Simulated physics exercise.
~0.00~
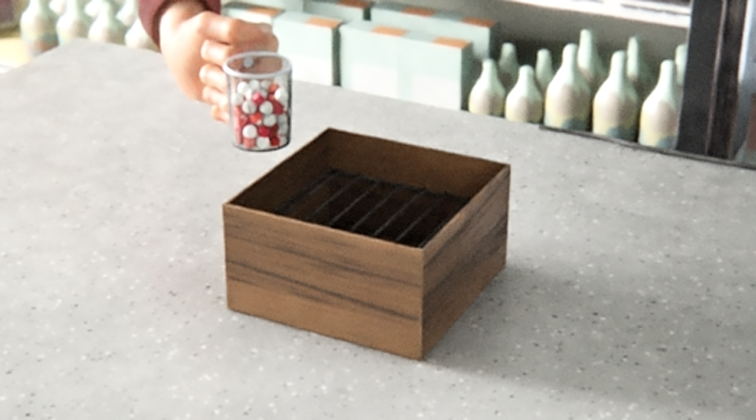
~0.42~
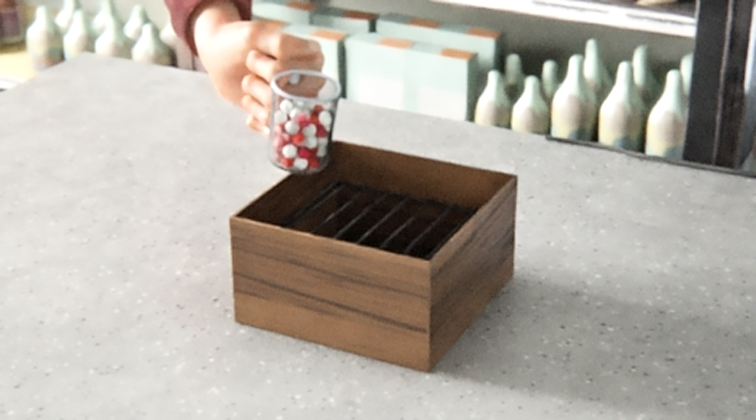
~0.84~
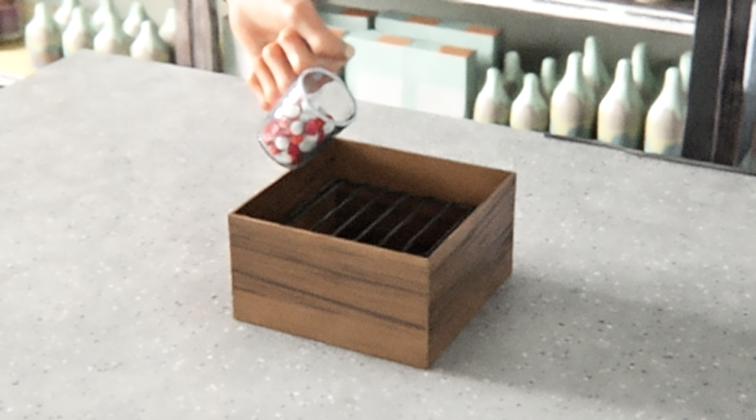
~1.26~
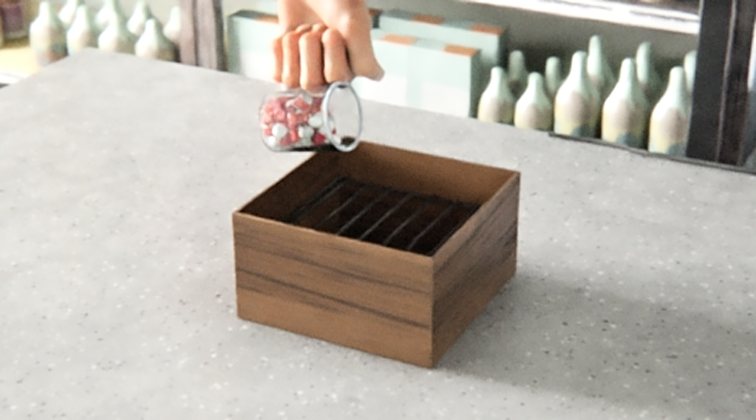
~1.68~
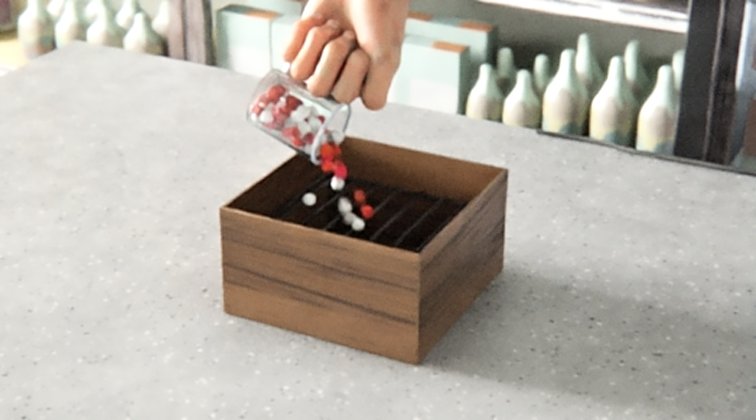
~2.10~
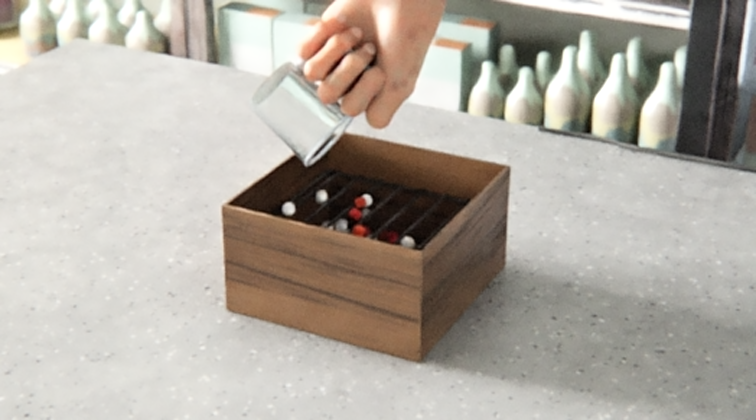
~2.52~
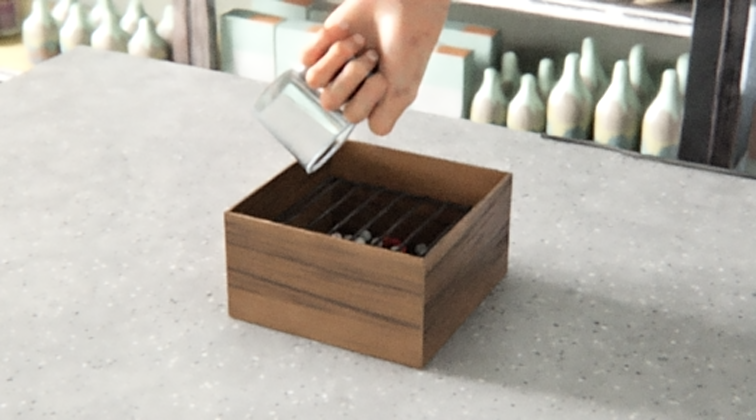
An open wooden box with a dark slatted rack inside sits on a speckled grey counter, seen from slightly above by a gently swaying camera, with pale green bottles and boxes on shelves behind. A hand holds a clear cup of red and white beads above the box's back left side. The hand moves right and tips the cup onto its side, then further over, and the beads tumble out onto the rack. Some rest briefly on the slats as the cup empties. At the end, the beads of both colours lie beneath the rack, the upturned cup still held above.
